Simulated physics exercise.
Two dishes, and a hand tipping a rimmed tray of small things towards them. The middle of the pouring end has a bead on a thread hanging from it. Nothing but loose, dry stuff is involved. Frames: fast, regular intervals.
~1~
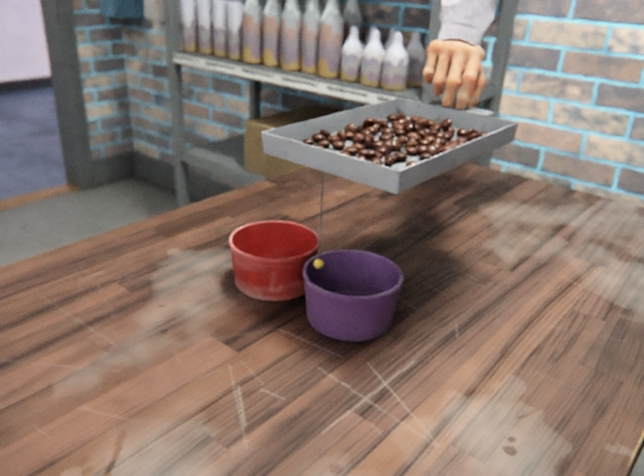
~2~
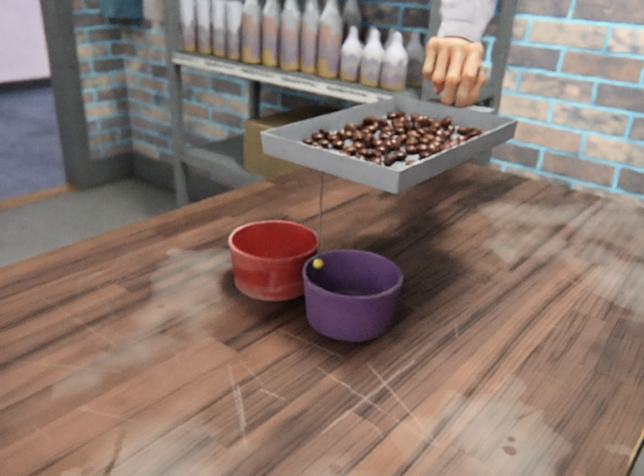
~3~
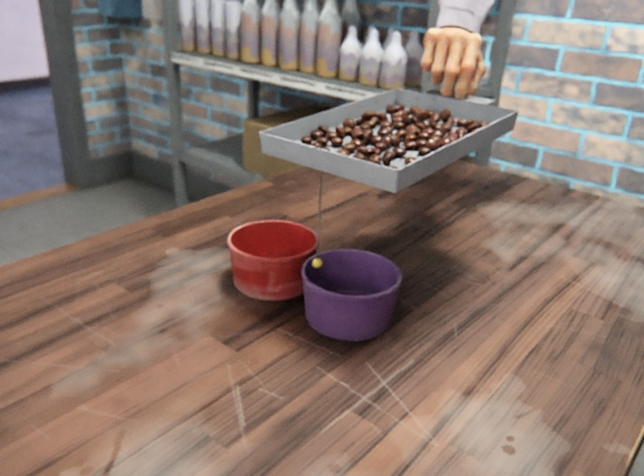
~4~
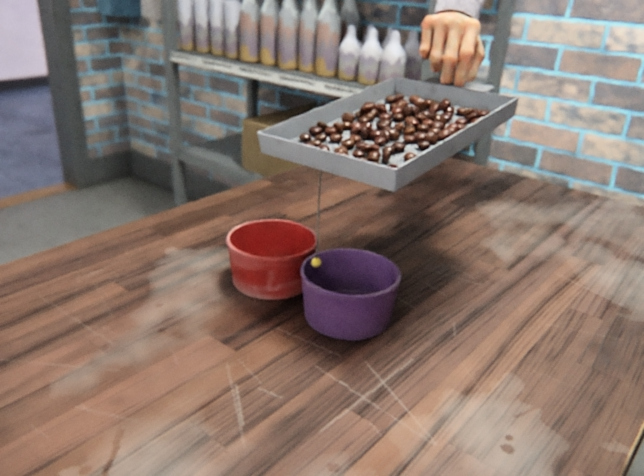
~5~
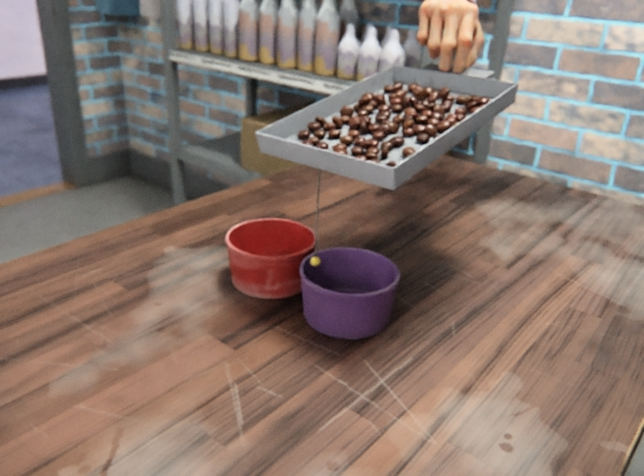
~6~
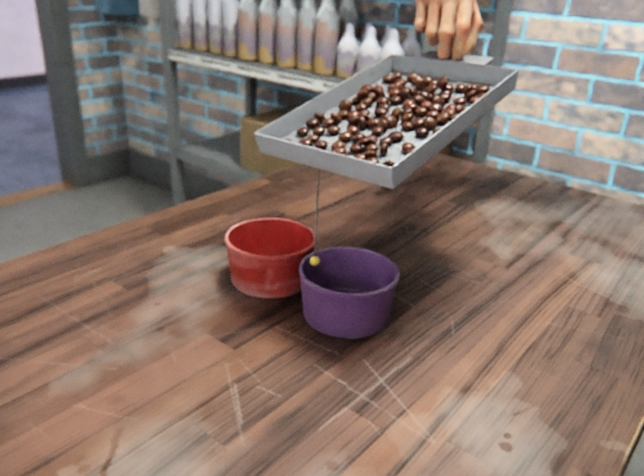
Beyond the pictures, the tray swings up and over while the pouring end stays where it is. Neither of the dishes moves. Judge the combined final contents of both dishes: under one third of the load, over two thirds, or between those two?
In the end the catch comes to beneath one third of the load.
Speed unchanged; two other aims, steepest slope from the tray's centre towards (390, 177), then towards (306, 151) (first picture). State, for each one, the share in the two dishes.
First some 0, then 40 per cent.
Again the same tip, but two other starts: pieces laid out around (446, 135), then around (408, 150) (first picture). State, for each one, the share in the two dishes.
You'd get 0 % the first time and 0 % the second.
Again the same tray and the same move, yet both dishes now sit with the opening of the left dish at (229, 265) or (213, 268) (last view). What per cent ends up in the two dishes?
80 % and 80 %.
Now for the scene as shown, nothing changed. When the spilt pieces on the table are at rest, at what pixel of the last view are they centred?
Near (236, 343).
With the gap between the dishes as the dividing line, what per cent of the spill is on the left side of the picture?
Near 90 in a hundred.
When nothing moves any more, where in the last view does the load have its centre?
Near pixel (236, 343).
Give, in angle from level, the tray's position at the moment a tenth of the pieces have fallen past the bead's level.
Around 105°, give or take.
Shortly afterwards, tray tipped steeply; the whole lot on the tray.
Next, tray tipped right over; all but a few on the tray; only a few outside both; only a few in the air.
Some moments later, tray tipped past a quarter turn; the whole lot outside both.
In the end, tray tipped past a quarter turn; none at all in the right dish; none at all in the left dish; the whole lot outside both.
